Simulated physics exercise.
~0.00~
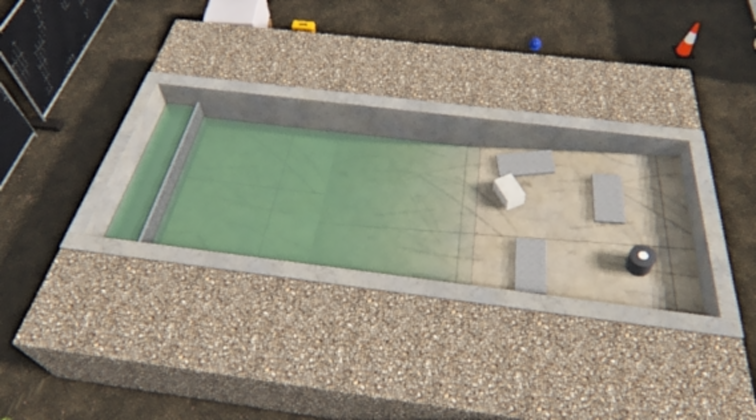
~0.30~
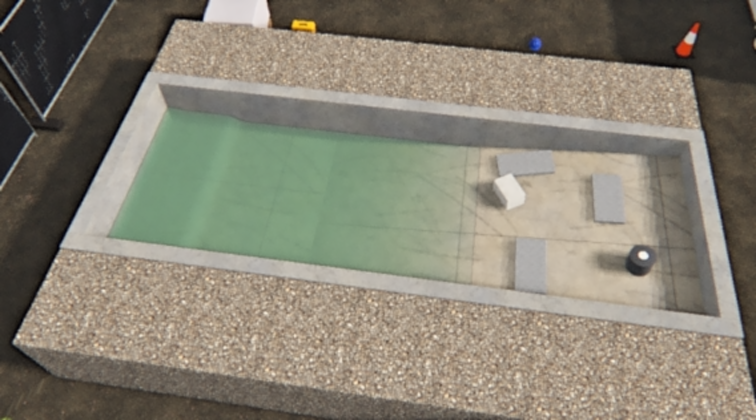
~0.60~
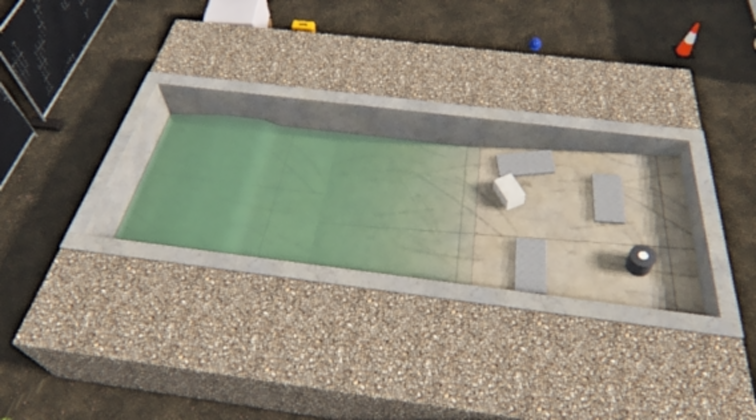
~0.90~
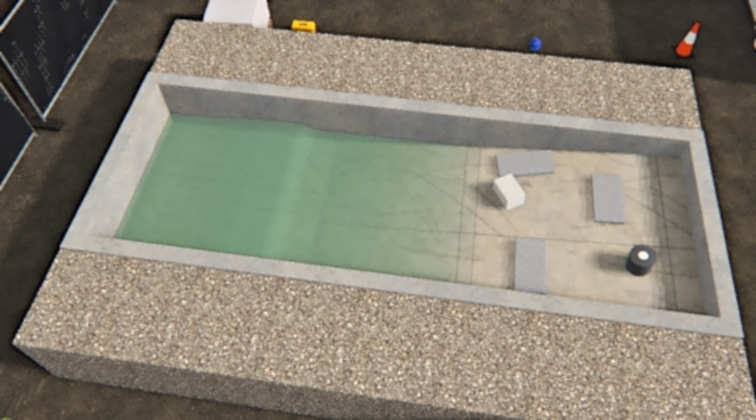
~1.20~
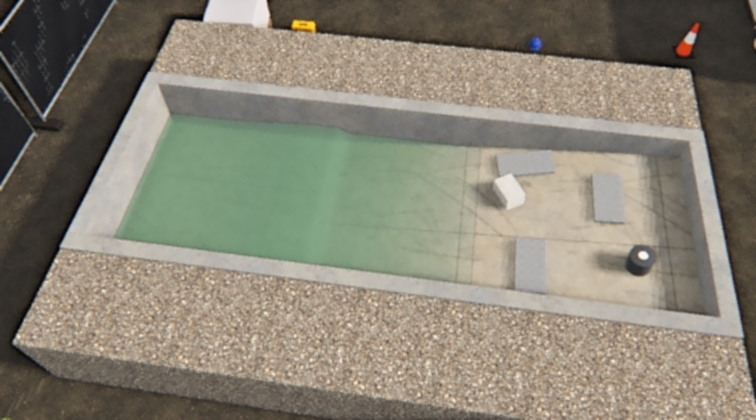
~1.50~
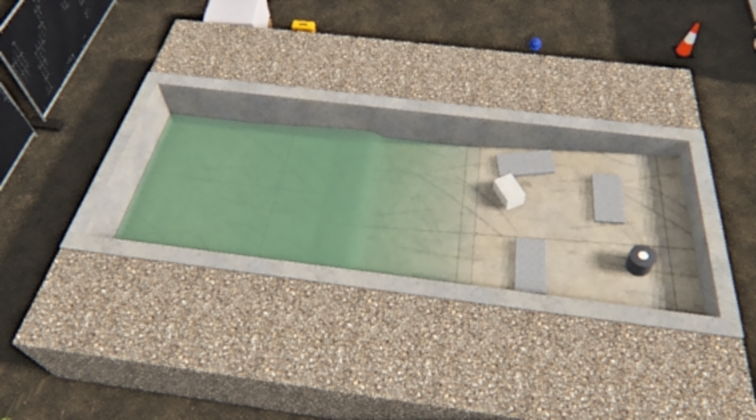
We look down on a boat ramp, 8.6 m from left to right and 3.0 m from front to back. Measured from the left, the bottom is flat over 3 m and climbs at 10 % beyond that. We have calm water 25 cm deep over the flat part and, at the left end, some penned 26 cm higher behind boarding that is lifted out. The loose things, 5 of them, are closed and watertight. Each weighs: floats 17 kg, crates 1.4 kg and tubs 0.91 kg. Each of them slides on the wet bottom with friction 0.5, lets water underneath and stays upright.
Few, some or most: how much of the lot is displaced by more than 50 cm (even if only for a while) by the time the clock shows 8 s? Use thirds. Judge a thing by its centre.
That comes to one to two thirds.
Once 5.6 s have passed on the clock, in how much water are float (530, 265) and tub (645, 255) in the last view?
Depth approx. 3 cm / 0 cm.
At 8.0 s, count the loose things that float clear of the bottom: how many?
At that instant the tally stands at 2.
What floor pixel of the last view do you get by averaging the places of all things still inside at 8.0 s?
Centre of the remaining things: Roughly (510, 207).
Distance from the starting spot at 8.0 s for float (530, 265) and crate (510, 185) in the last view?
Shifts: 80 cm / 120 cm.
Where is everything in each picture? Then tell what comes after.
In the first picture, a float at (531, 265), on the bottom; a crate at (511, 187), on the bottom; water covers 16.3 m2; 0 of 5 have shifted.
In the second picture, a float at (531, 265) rests on the ground; a crate at (511, 187) rests on the ground; water covers 16.3 m2; 0 of 5 have shifted.
In the third picture, a float at (531, 265), on the bottom; a crate at (511, 187), on the bottom; 16.3 m2 under water; 0 of 5 have shifted.
In the fourth picture, a float at (531, 265) rests on the ground; a crate at (511, 187), on the bottom; water covers 16.3 m2; 0 of 5 have shifted.
In the fifth picture, a float at (531, 265), on the bottom; a crate at (511, 187), on the bottom; 16.3 m2 under water; 0 of 5 have shifted.
In the sixth picture, a float at (531, 265) rests on the ground; a crate at (511, 187), on the bottom; water covers 16.3 m2; 0 of 5 have shifted.
After 2.1 s 0 of 5 are over 50 cm from their spots; 0 afloat.
After 3.6 s 1 of 5 are over 50 cm from their spots; 1 afloat.
After 5.6 s 2 of 5 are over 50 cm from their spots; 1 afloat.
After 8.0 s 3 of 5 are over 50 cm from their spots, and 3 have been at some point; 2 afloat.
